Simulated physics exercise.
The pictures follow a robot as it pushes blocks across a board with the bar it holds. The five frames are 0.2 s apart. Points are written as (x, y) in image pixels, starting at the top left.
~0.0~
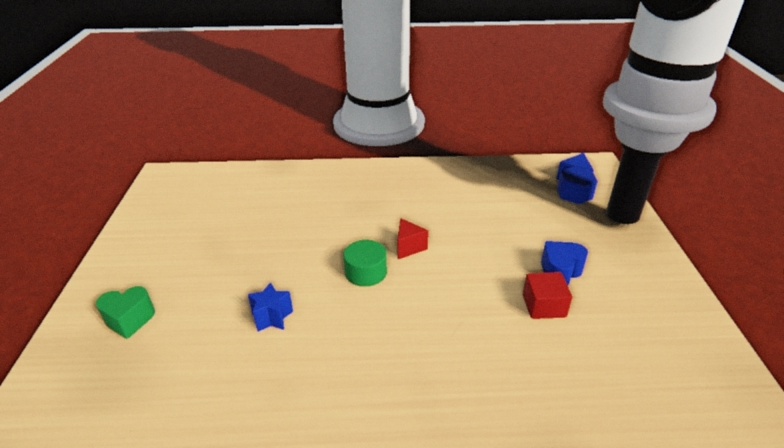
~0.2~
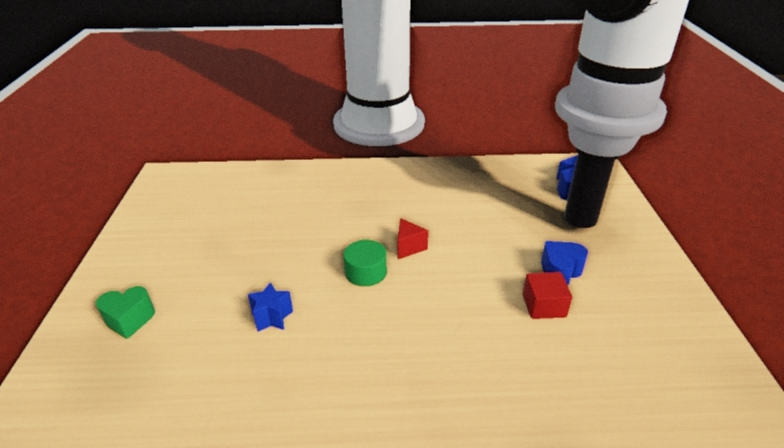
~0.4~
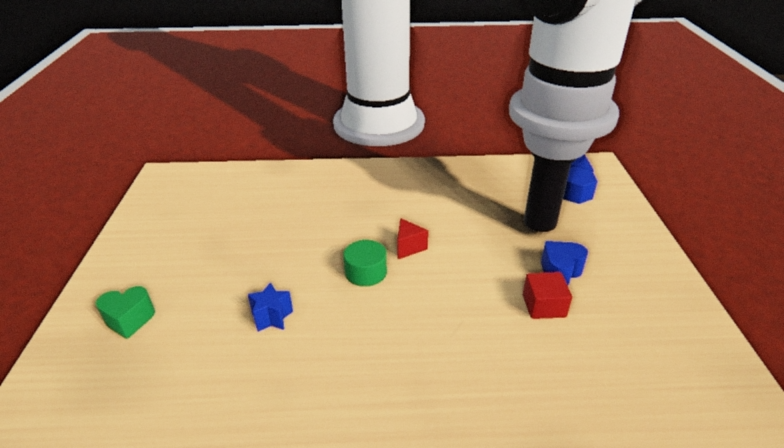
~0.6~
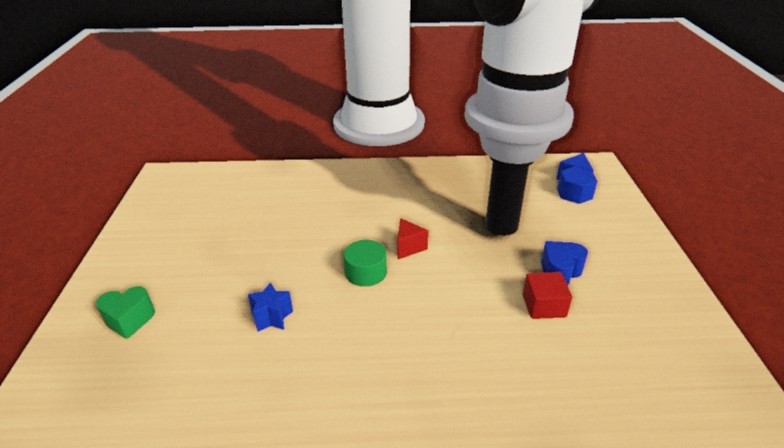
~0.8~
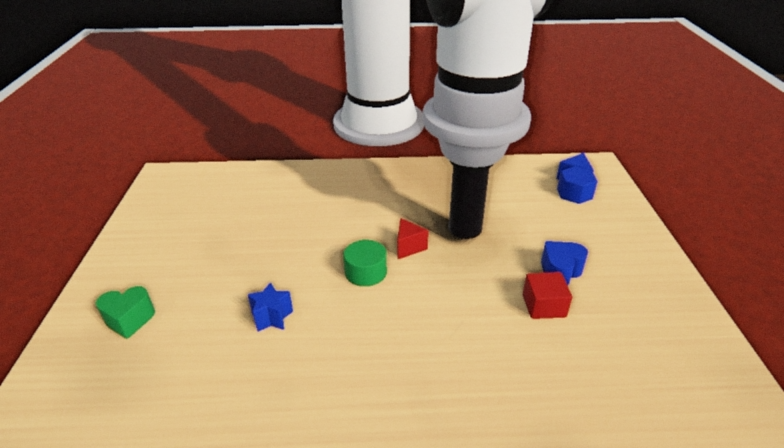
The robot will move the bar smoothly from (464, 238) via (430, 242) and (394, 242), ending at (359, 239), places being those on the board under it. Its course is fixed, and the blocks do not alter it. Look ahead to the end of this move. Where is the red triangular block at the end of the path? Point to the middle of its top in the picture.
Pixel (345, 236).
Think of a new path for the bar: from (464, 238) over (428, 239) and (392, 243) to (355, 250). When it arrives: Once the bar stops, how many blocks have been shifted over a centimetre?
The answer will be two.
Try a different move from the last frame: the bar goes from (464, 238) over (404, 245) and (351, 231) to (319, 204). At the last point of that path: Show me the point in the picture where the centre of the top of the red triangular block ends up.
Its top centre is at about (340, 232).
What follows on the original path. One third of the way, bar (429, 233); red triangular block (404, 230), turned 20° clockwise.
Two thirds of the way, bar (394, 233); green circle (362, 254); red triangular block (369, 232), turned 20° clockwise.
At the end, bar (358, 230); green circle (362, 254); red triangular block (346, 236), turned 15° anticlockwise.
